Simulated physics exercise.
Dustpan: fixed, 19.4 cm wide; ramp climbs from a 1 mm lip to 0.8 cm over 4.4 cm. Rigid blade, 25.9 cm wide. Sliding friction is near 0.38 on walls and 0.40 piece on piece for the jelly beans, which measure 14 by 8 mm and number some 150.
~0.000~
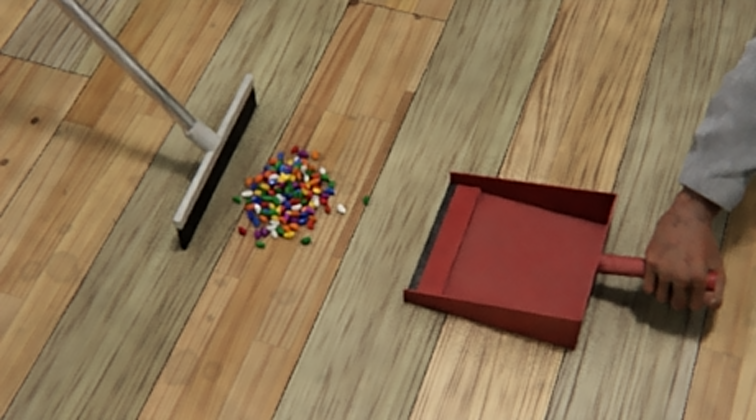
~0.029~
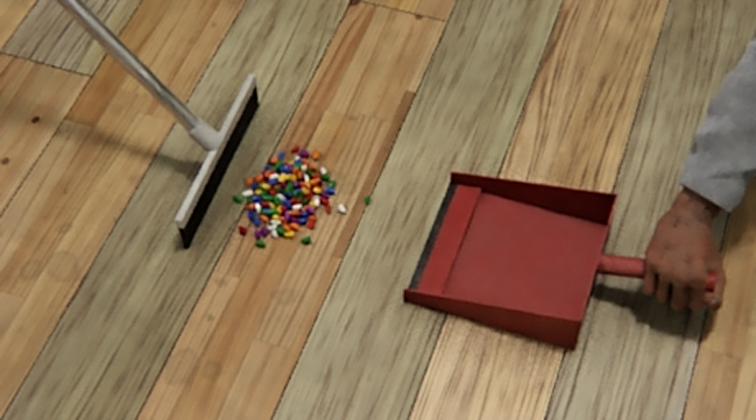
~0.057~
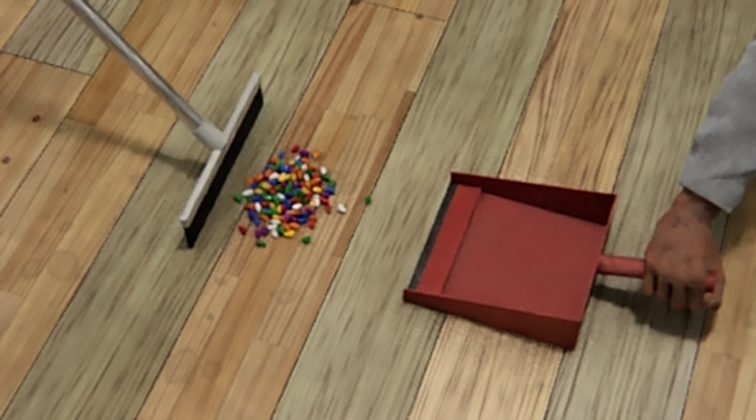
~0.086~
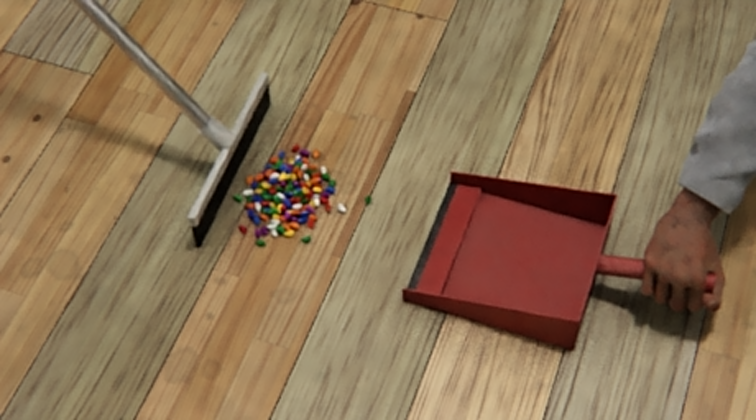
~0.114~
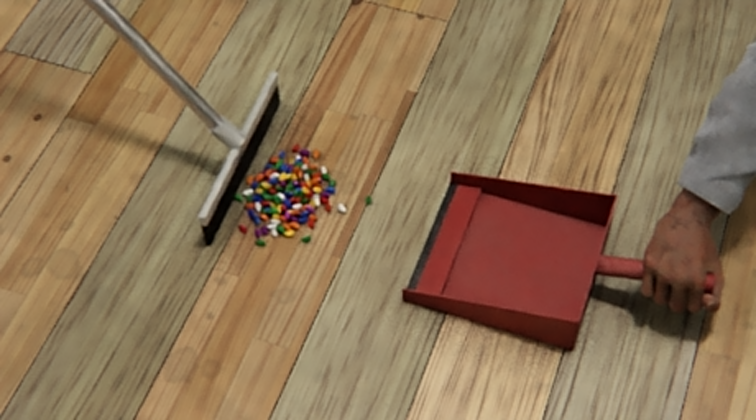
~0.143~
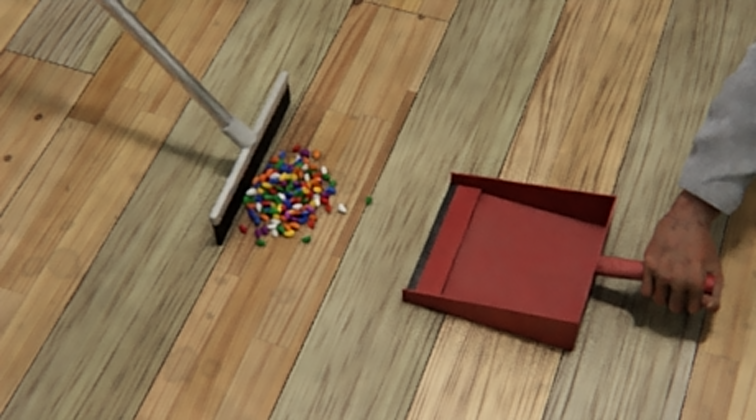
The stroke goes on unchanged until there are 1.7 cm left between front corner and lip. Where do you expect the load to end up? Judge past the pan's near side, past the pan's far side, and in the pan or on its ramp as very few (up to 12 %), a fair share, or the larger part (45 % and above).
Past the pan's near side: Very few, past the pan's far side: A fair share, in the pan or on its ramp: A fair share.
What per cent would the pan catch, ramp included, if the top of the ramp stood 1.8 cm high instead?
With that ramp, near 25 per cent.
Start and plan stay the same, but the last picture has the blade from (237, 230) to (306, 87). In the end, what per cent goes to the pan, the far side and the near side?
The pan gets 55, the far side 15 and the near side 5.
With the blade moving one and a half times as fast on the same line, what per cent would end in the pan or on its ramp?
Roughly 35 in a hundred.
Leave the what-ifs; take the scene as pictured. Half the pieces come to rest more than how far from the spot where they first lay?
About 22 cm.
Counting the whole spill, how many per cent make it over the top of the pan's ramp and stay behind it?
Roughly 5 percent.
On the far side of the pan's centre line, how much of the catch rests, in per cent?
I'd say near 90 per cent.
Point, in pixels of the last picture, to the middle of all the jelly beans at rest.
Roughly (445, 204).
After 0.40 s, middle of the blade 14 cm from the lip; 0 % over the lip, far side 10 %, near side 0 %.
After 0.58 s, middle of the blade 6 cm from the lip; 0 % over the lip, far side 25 %, near side 0 %.
Then, at 0.87 s, middle of the blade 2 cm from the lip; 30 % over the lip, far side 30 %, near side 5 %.
At rest (2.3 s), near side 5 %, far side 30 %, pan 30 %, in front of the lip or behind the blade 35 %.
